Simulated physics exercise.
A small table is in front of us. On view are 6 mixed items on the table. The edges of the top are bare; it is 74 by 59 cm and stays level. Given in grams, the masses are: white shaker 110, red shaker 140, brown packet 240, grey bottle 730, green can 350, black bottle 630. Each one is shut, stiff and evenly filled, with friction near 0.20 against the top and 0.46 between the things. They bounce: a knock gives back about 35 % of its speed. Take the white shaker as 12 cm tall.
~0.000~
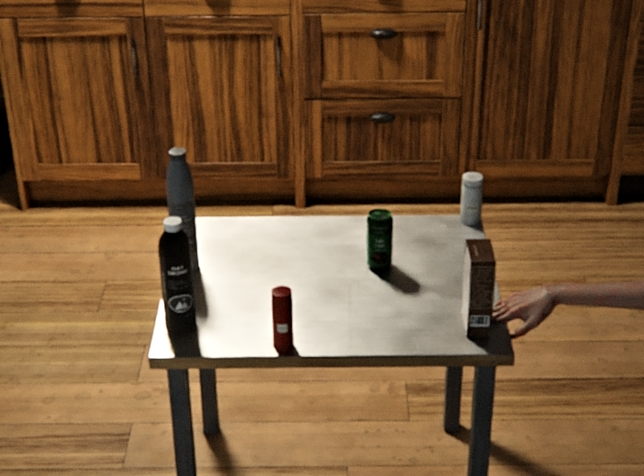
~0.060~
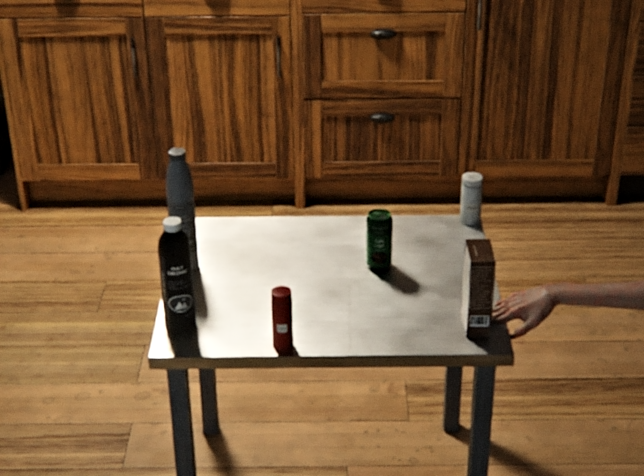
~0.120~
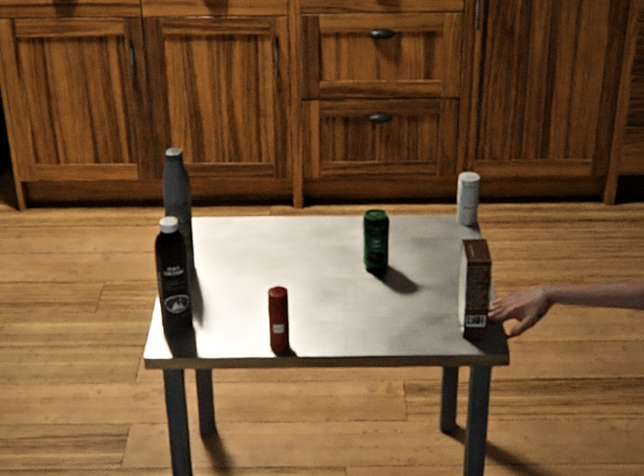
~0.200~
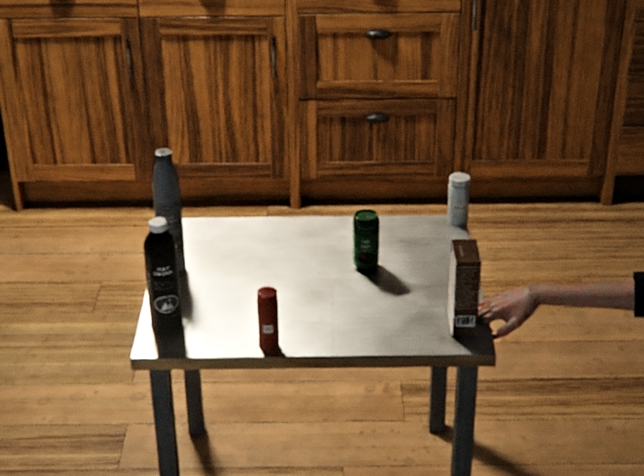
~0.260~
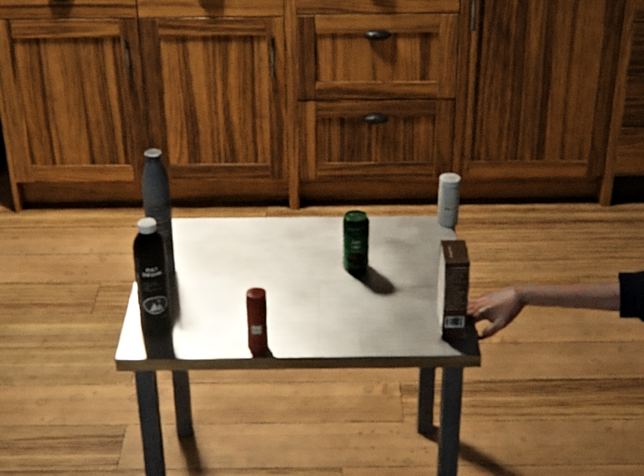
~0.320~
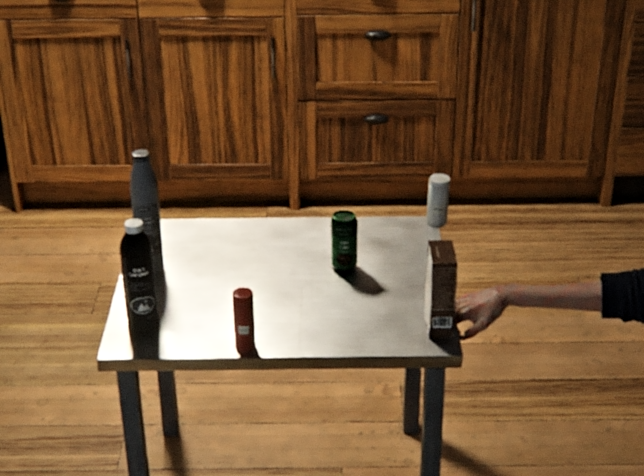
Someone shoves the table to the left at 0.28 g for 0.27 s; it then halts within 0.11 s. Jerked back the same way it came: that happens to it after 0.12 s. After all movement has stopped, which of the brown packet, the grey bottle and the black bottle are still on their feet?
At the end, the brown packet will stay on its base; the grey bottle will go over; the black bottle will go over.
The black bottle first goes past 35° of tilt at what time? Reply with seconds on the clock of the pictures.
That first happens close to 0.9 seconds.
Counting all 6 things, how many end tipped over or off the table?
Total: 2.
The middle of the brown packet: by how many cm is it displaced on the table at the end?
7 cm.
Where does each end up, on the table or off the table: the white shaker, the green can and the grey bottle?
Outcome: The white shaker remains on its support; the green can remains on its support; the grey bottle departs its support.
After 0.72 s, table 10 cm from its start; grey bottle and black bottle now off the table; brown packet slid 6 cm near (394, 290); red shaker slid 6 cm.
After 1.02 s, brown packet slid 8 cm near (435, 290); red shaker slid 7 cm; green can slid 7 cm.
After 1.32 s, brown packet slid 7 cm near (437, 290); green can slid 7 cm; red shaker slid 7 cm.
By the end (1.6 s), off the table and tipped over, grey bottle and black bottle; not toppled but over 5 cm from the start, red shaker, brown packet and green can; white shaker in place, give or take 5 cm. Seen from the same camera at the end, brown packet near (437, 290).
